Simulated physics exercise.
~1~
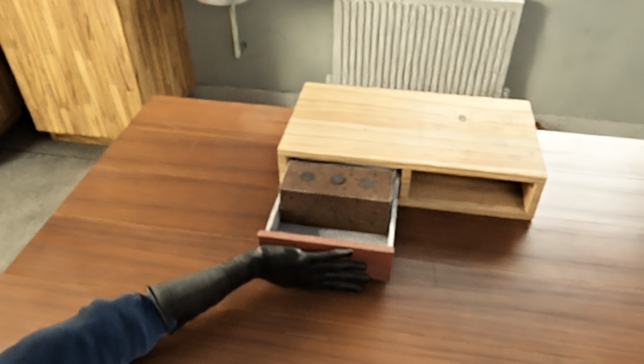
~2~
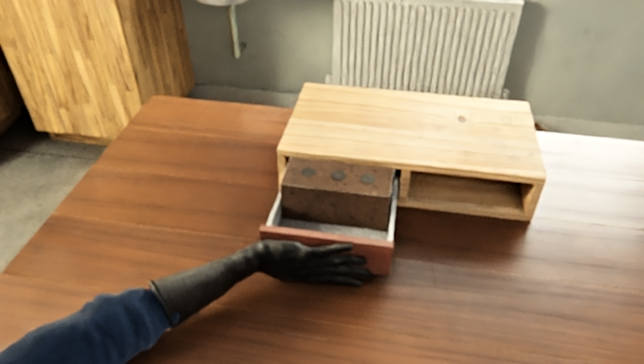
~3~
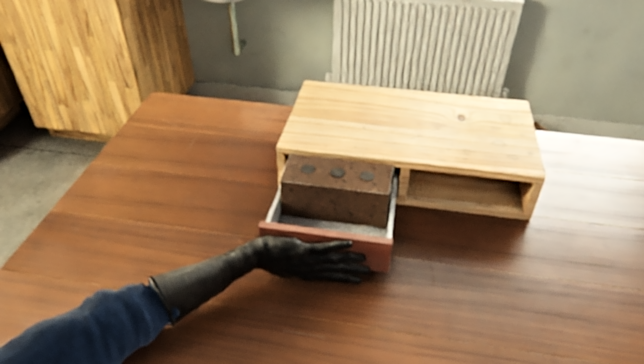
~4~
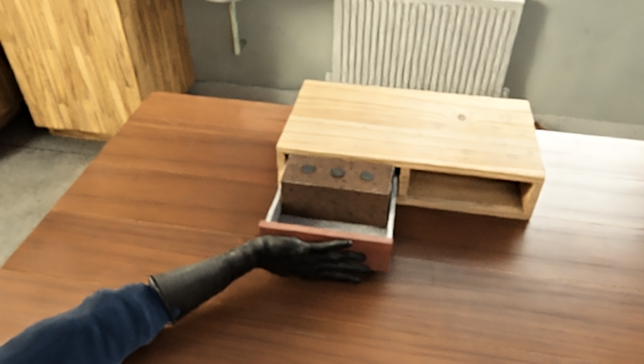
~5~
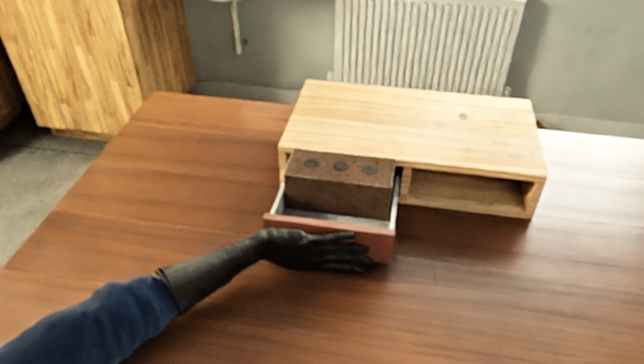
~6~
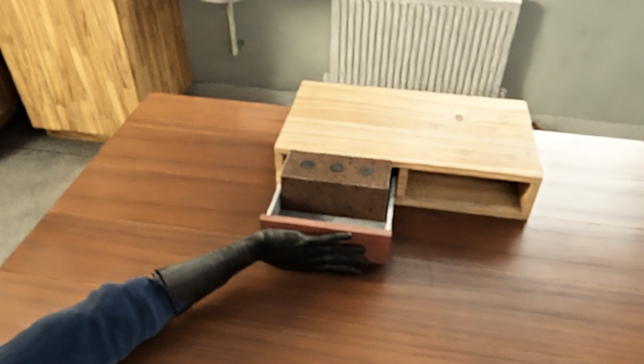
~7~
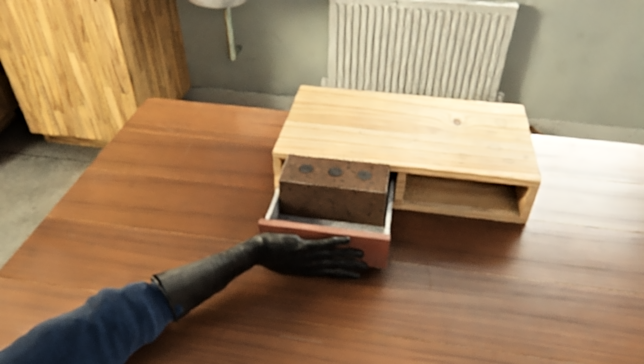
A drawer holding a brown brick sits partly open in a wooden chest as a black-gloved hand presses its front, staying open.
